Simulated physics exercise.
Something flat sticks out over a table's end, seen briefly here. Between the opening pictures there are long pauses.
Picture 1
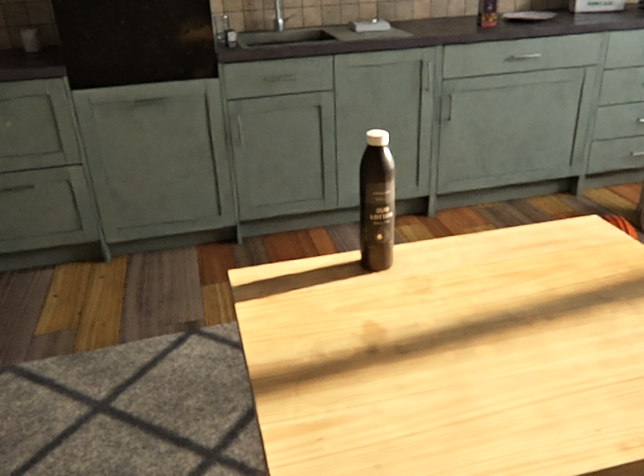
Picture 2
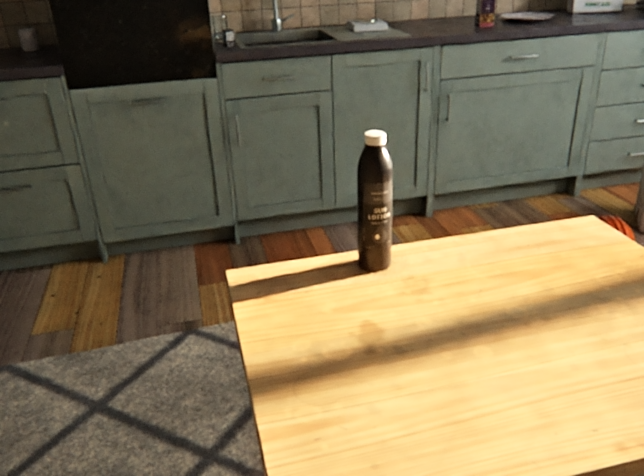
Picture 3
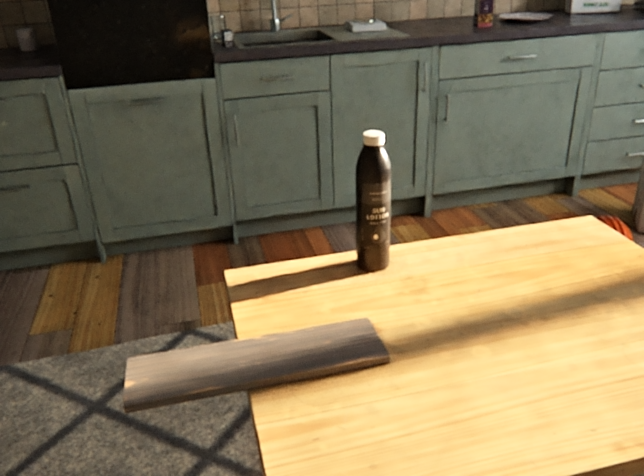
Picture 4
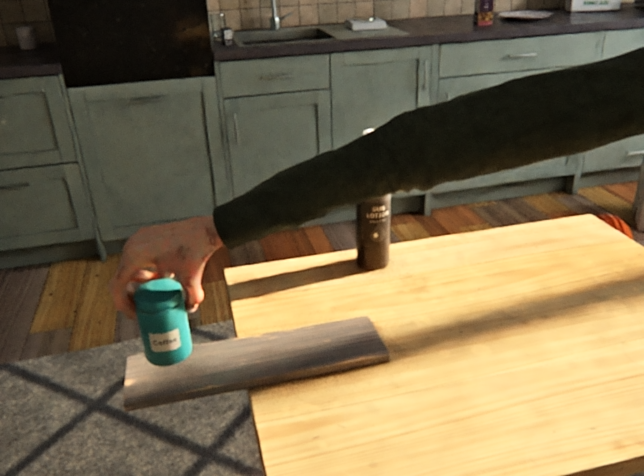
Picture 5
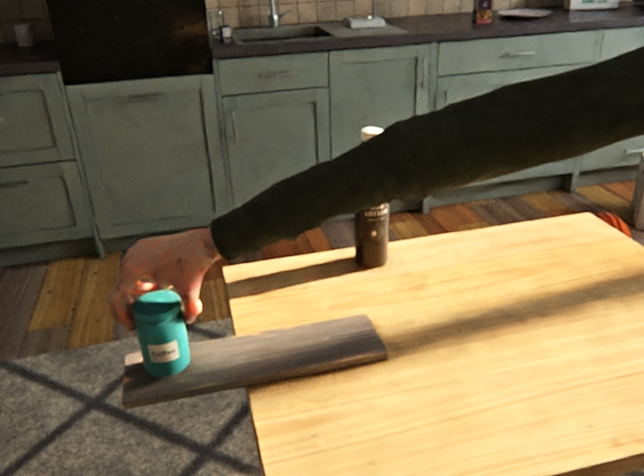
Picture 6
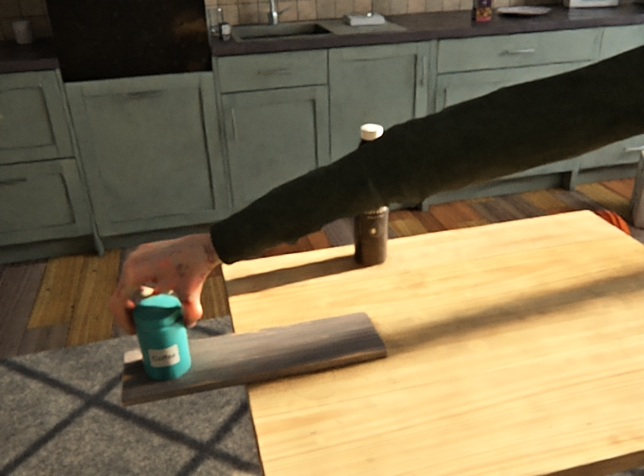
At first only a dark bottle with a pale cap stands on a light wooden table in a kitchen. Then a grey board lies across the table's left edge, jutting out over the rug. A dark-sleeved arm reaches in from the right and lowers a turquoise jar onto the board's overhanging left end.
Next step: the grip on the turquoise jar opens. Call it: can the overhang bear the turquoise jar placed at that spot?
It cannot.
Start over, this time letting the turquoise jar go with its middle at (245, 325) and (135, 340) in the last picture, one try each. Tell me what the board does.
In case one it stays where it is, while in case two it tumbles.
Then, 0.60 s later than the last frame, grey board and turquoise jar now down on the floor or falling.
Then, 0.80 s later than the last frame, things are still on the move.
When it is over, down on the floor or falling, grey board and turquoise jar; black bottle as before. The board tips off the edge.
